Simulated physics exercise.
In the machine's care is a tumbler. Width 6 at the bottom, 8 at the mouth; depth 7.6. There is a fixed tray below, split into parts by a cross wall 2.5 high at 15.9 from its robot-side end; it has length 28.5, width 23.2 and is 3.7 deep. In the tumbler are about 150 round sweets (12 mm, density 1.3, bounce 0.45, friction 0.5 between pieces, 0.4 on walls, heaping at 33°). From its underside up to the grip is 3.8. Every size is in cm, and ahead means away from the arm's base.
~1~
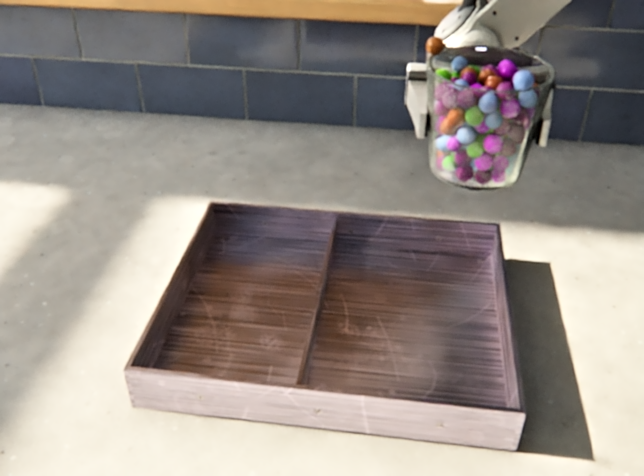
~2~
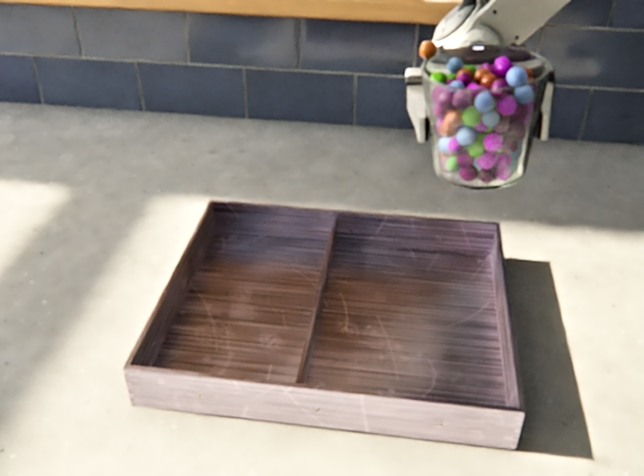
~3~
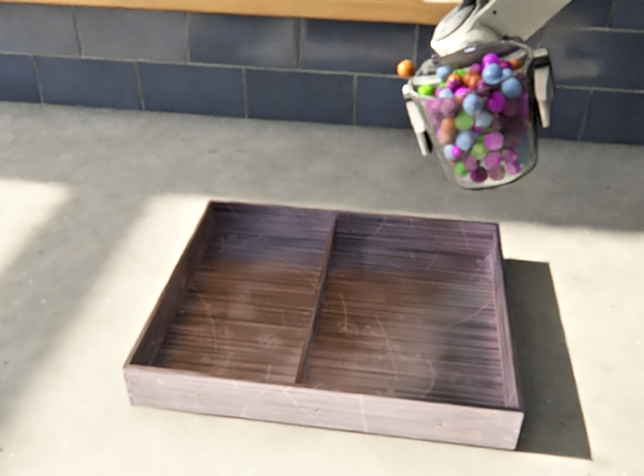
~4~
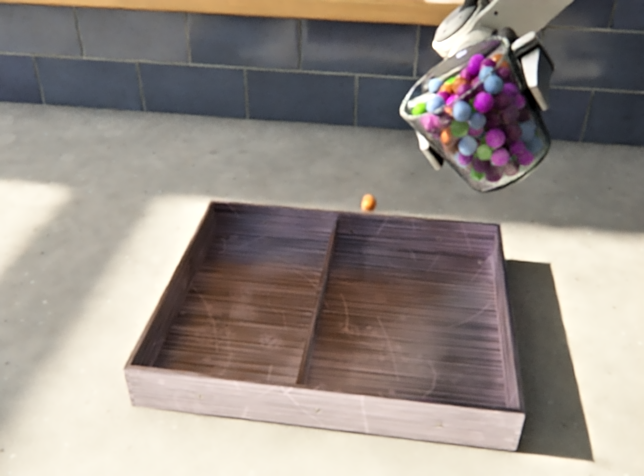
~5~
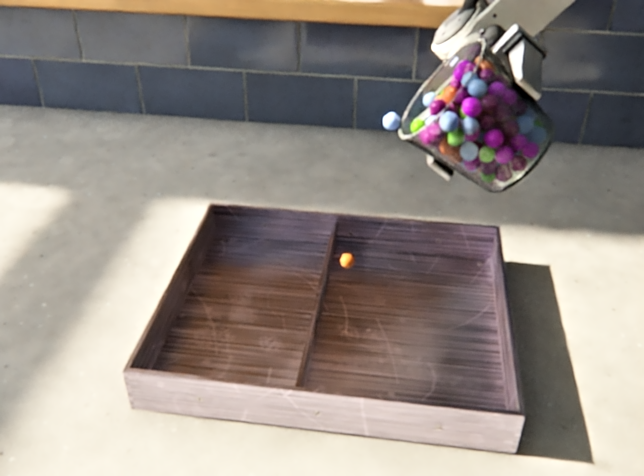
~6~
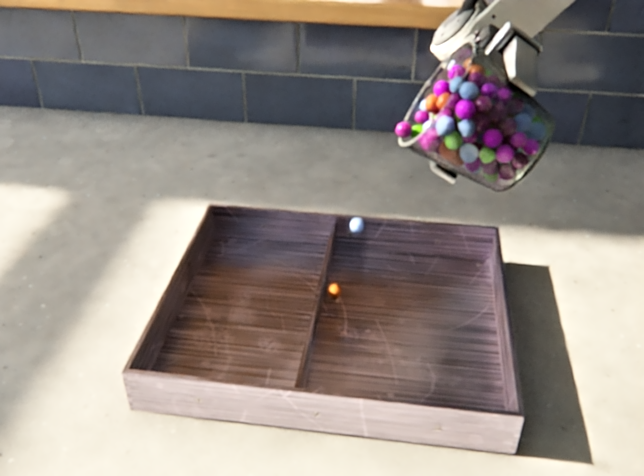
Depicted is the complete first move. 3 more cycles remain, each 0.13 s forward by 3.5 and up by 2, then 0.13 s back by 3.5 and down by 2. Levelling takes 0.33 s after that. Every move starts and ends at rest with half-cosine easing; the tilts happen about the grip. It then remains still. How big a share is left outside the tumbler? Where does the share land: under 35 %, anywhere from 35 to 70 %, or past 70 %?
It lands anywhere from 35 to 70 %.
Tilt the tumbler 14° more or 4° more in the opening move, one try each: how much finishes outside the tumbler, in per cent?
I'd expect close to 85 and then 65 per cent.
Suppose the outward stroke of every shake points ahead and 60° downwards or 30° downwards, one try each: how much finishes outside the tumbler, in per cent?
Some 15 and 30 per cent.
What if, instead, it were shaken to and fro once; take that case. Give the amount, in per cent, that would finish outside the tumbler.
In that case it would be near 30 percent.
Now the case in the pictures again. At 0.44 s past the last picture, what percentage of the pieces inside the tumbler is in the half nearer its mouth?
Mouth half share: Roughly 70 %.
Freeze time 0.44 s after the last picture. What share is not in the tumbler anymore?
Share out so far: Close to 35 %.
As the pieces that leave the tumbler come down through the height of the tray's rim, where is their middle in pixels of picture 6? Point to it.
Close to pixel (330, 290).
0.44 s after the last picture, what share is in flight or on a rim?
Around 3 per cent of the load.
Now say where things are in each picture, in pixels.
The first frame shows tumbler middle at (482, 122), level; upper third of the load around (489, 90), from x 435 to 535, top at y 45; 150 in the tumbler.
The second frame shows tumbler middle at (482, 121), tilted 6° forward; upper third of the load around (489, 89), from x 430 to 530, top at y 50.
The third frame shows tumbler middle at (481, 122), tilted 20° forward; upper third of the load around (485, 89), from x 405 to 525, top at y 60; 149 in the tumbler, 1 in flight or on a rim.
The fourth frame shows tumbler middle at (483, 122), tilted 38° forward; upper third of the load around (484, 92), from x 370 to 530, top at y 60; 149 in the tumbler, 1 in flight or on a rim.
The fifth frame shows tumbler middle at (482, 125), tilted 52° forward; upper third of the load around (480, 96), from x 350 to 535, top at y 65; 149 in the tumbler, 1 in the robot-side part.
The sixth frame shows tumbler middle at (481, 126), tilted 58° forward; upper third of the load around (476, 97), from x 335 to 535, top at y 65; 148 in the tumbler, 2 in the robot-side part.
Then, 0.44 s after the last picture, tilted 58° forward, highest piece 24 above the table; 100 in the tumbler, 24 in the robot-side part, 21 in the far-side part, 5 in flight or on a rim.
Then, 0.89 s after the last picture, tilted 44° forward, highest piece 21 above the table; 61 in the tumbler, 48 in the robot-side part, 37 in the far-side part, 4 in flight or on a rim.
Then, 1.31 s after the last picture, level, highest piece 22 above the table; 61 in the tumbler, 52 in the robot-side part, 37 in the far-side part.
Then, 2.36 s after the last picture, level, highest piece 22 above the table; 61 in the tumbler, 52 in the robot-side part, 37 in the far-side part.
Final count, 61 in the tumbler, 52 in the robot-side part, 37 in the far-side part. That is 59 % outside the tumbler.
